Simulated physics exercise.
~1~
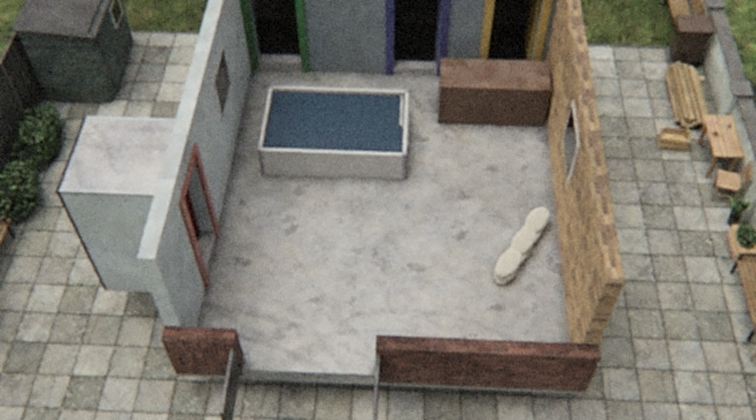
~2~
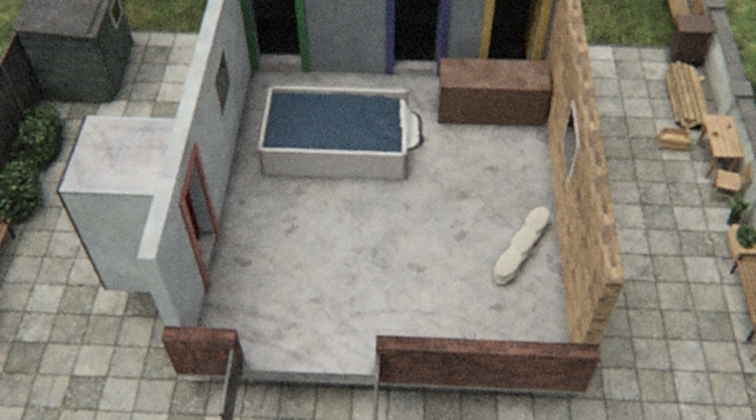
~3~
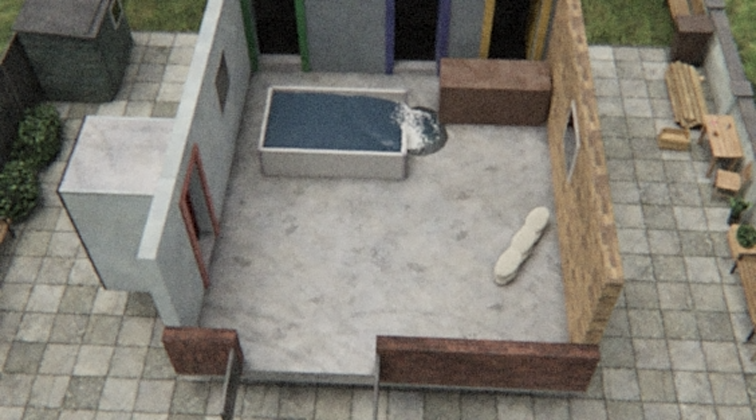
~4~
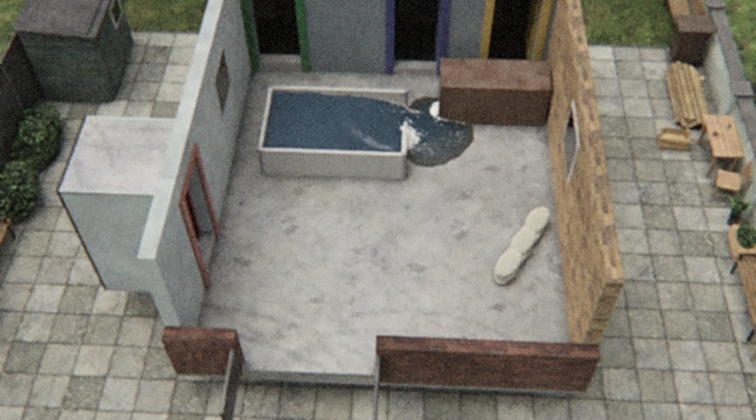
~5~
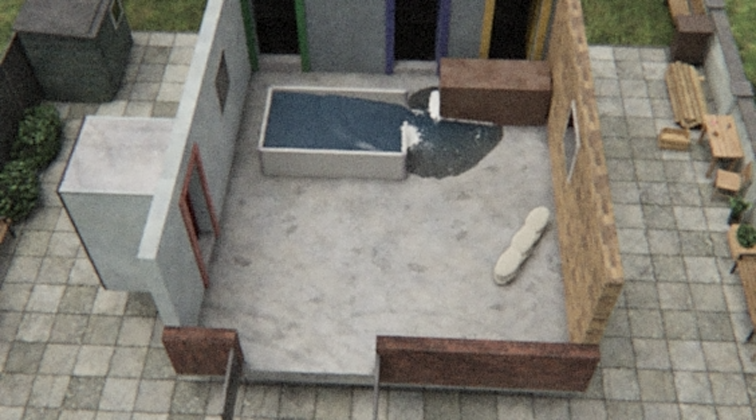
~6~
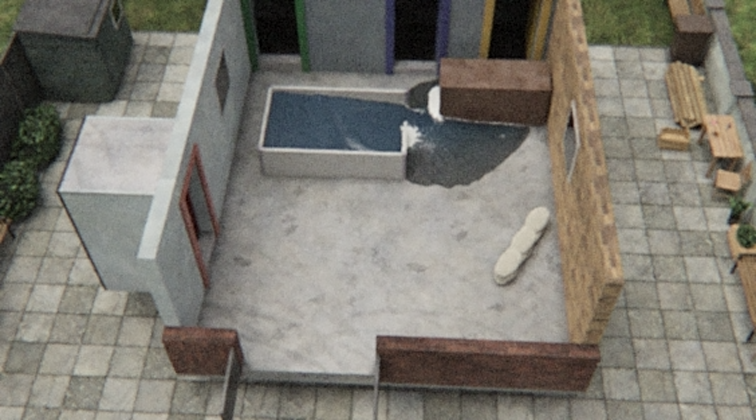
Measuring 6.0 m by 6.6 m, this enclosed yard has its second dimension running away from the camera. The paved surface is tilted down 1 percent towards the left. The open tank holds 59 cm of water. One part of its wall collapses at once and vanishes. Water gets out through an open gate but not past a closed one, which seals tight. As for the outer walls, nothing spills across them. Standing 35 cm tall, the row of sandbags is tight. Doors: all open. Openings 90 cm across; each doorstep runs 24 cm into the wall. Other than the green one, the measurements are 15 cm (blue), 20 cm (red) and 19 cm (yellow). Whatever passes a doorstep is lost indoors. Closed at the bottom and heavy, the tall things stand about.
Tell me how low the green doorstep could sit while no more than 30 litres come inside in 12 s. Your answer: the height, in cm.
At least 6.5 cm or so.
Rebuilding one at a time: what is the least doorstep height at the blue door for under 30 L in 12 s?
Door blue, min height approx. 19 cm.
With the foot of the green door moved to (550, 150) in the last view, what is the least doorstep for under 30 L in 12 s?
It needs roughly 20 cm.
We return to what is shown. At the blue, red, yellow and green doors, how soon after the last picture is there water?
For blue it's 0.3 s, for red 6.0 s, for yellow 0.9 s, and for green 1.6 s.
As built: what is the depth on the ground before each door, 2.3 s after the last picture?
Depths in cm: Blue 20, red 0, yellow 6, green 2.
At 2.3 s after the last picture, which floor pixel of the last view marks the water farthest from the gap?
In the last picture, around (568, 358).
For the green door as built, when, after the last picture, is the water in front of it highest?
It peaks at about 7.5 s.
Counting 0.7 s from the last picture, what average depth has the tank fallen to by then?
It averages close to 46 centimetres.
Then, 0.7 s after the last picture water covers 15 % of the floor, deepest (42 cm) near (434, 122); it has not reached the green door.
Then, 2.3 s after the last picture water covers 35 % of the floor, deepest (30 cm) near (434, 122); 2 cm at the green door, 0 litres in over its 23 cm doorstep.
Then, 11.3 s after the last picture water covers 90 % of the floor, deepest (10 cm) near (246, 98); 10 cm at the green door, 0 litres in over its 23 cm doorstep.
At the green door as built, the water peaked near 12 cm, 7.5 s after the last picture.
With a doorstep of 6 cm, 37 litres would have come in within the 12 s; with 8 cm, 10 litres. So under 30 litres takes about 6.5 cm.
